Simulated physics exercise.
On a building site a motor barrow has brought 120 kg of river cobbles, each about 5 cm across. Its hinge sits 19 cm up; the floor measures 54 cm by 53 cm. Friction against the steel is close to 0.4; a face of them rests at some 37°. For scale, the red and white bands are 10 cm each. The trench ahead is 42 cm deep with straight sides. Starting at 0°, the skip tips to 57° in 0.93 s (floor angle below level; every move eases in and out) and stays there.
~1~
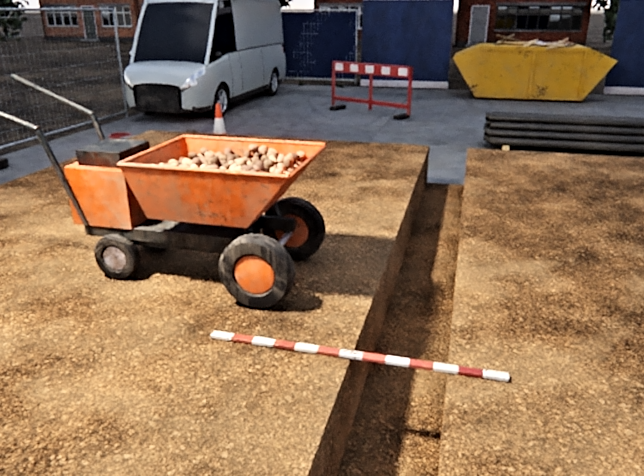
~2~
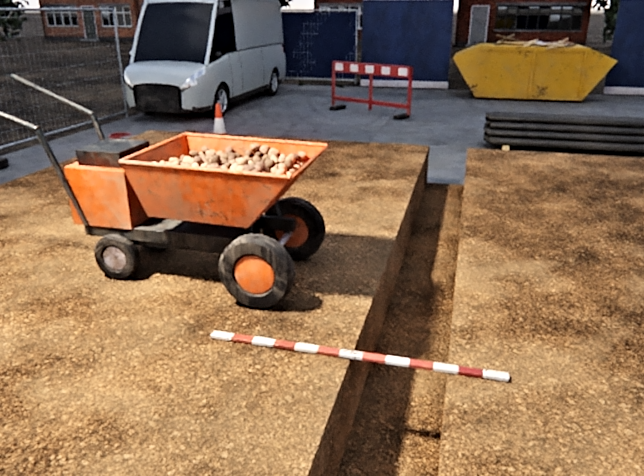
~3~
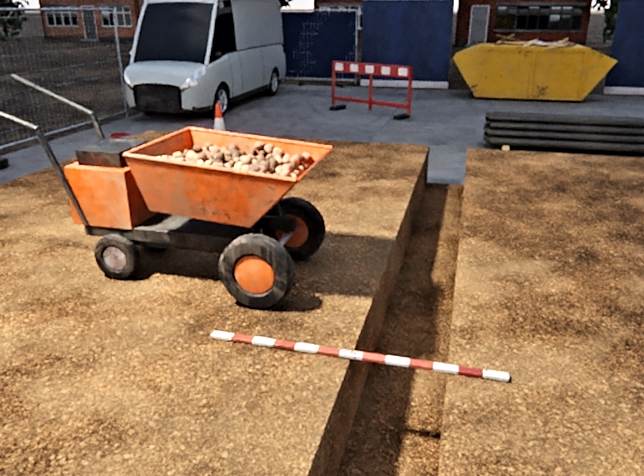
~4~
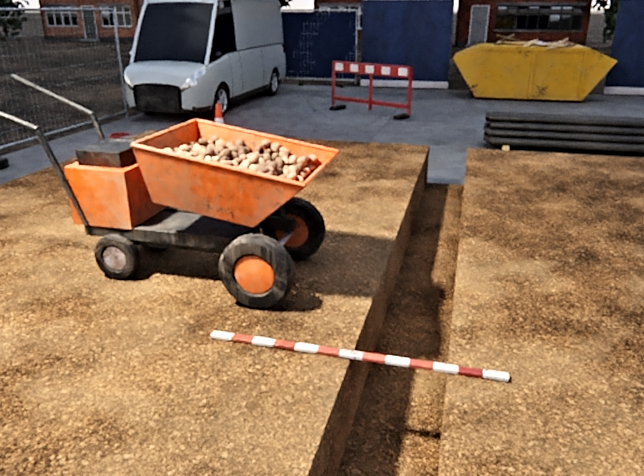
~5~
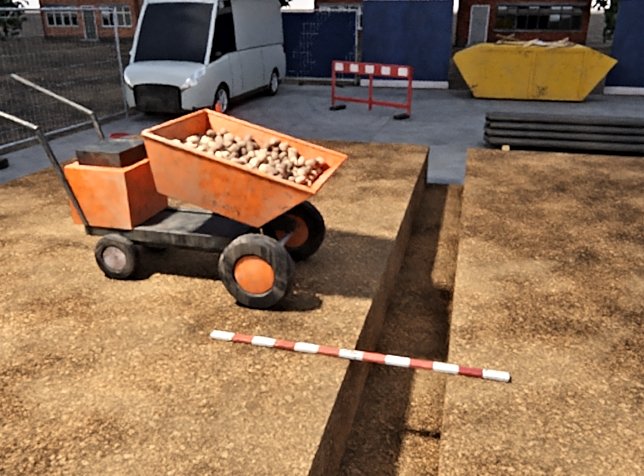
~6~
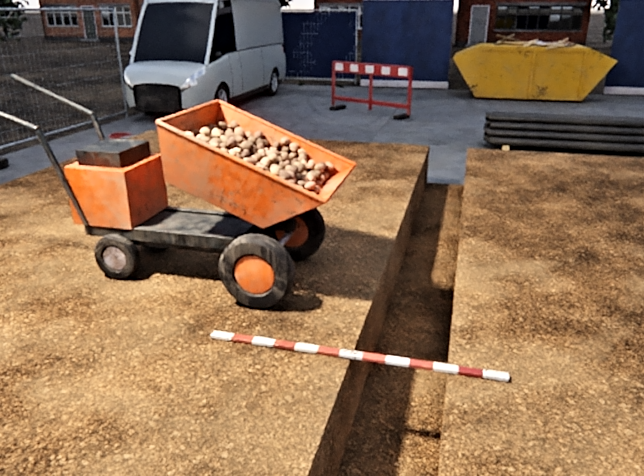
The orange skip of a motor barrow loaded with rounded cobbles tilts steadily forward to the right, its rear rising off the chassis, while the wheels stay still beside a straight-sided trench and a red and white banded pole.
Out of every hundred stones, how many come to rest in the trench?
Close to 69 in a hundred.
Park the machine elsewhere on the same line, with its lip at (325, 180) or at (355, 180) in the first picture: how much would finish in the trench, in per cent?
About 55 and 35 per cent.
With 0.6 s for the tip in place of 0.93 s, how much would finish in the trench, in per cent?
Then about 65 per cent.
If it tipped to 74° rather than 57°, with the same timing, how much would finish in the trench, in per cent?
In that case some 100 per cent.
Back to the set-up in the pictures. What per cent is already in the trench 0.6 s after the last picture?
About 5 per cent by then.
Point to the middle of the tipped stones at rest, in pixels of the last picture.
Their middle is at about (410, 355).
Then, 0.3 s after the last picture the floor is at 48°, 100 % in the skip; the foremost stones are at (351, 213).
Then, 0.6 s after the last picture the floor is at 57°, 94 % in the skip, 5 % in the trench; the foremost stones are at (402, 283).
Then, 1.0 s after the last picture the floor is at 57°, 63 % in the skip, 36 % in the trench, 1 % past the trench; the foremost stones are at (464, 320).
Then, 2.9 s after the last picture the floor is at 57°, 30 % in the skip, 69 % in the trench, 1 % past the trench; the foremost stones are at (497, 326).
